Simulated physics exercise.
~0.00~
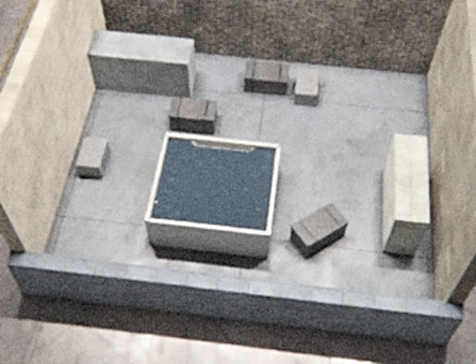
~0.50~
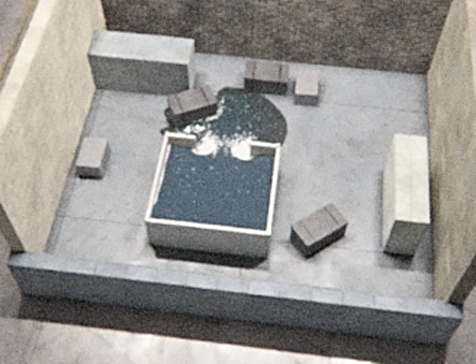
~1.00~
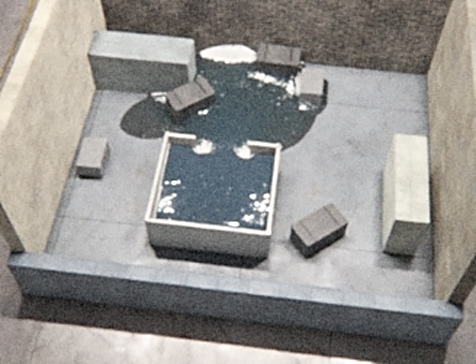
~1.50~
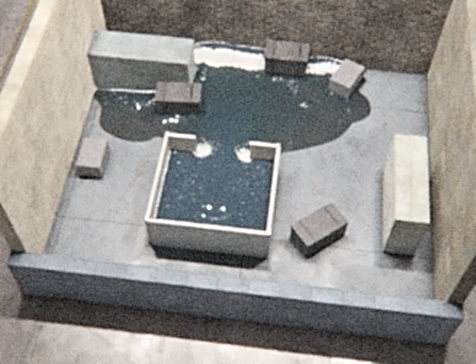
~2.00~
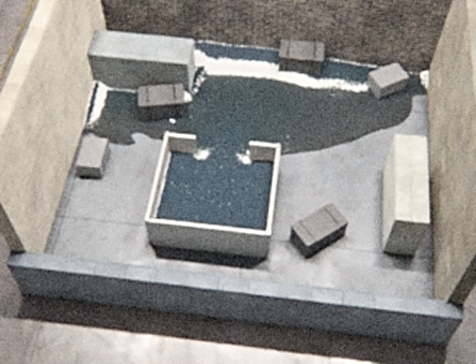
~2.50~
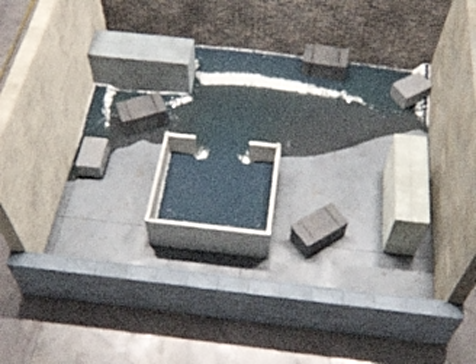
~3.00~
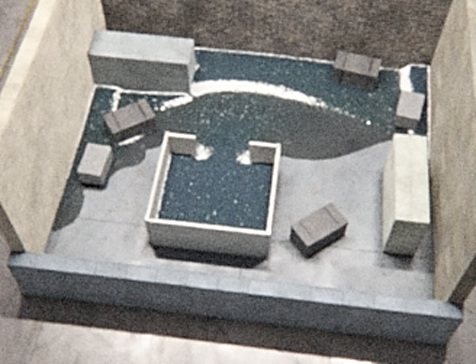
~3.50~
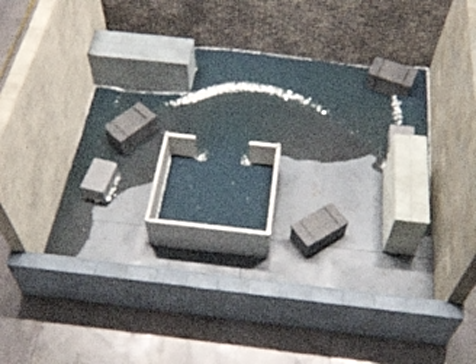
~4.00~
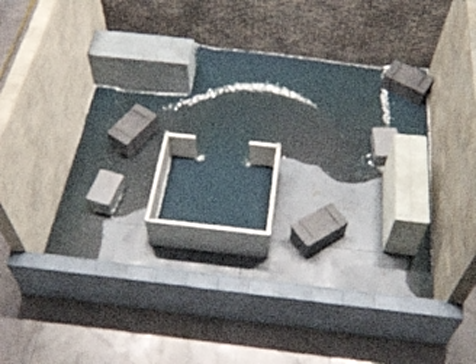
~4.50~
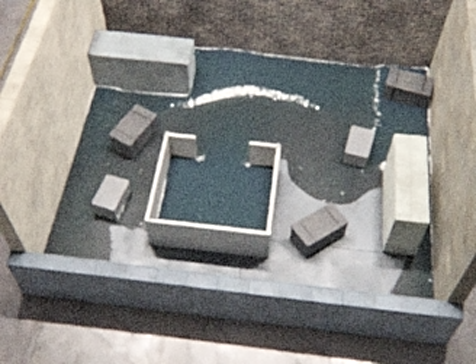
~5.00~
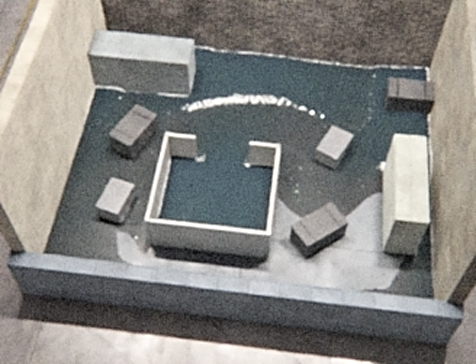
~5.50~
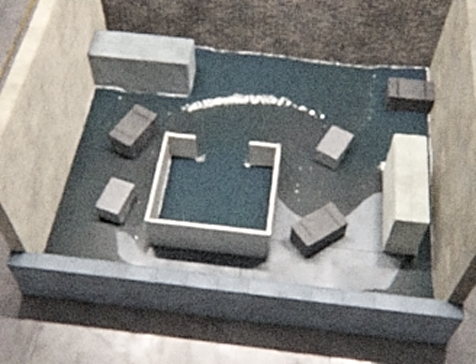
The clip opens on a walled concrete yard seen from above, with a square tank of dark water among scattered boxes and blocks. A section of the tank's far wall gives way, and water pours out toward the back, spreading into a dark pool. It strikes the rear wall and rebounds in a white, foaming line, pushing two boxes rightward and another to the left. The flood then creeps down both sides, shifting a small pale block at left, while another drifts back toward the middle. Finally the boxes settle, with water covering most of the floor except a patch near the front.
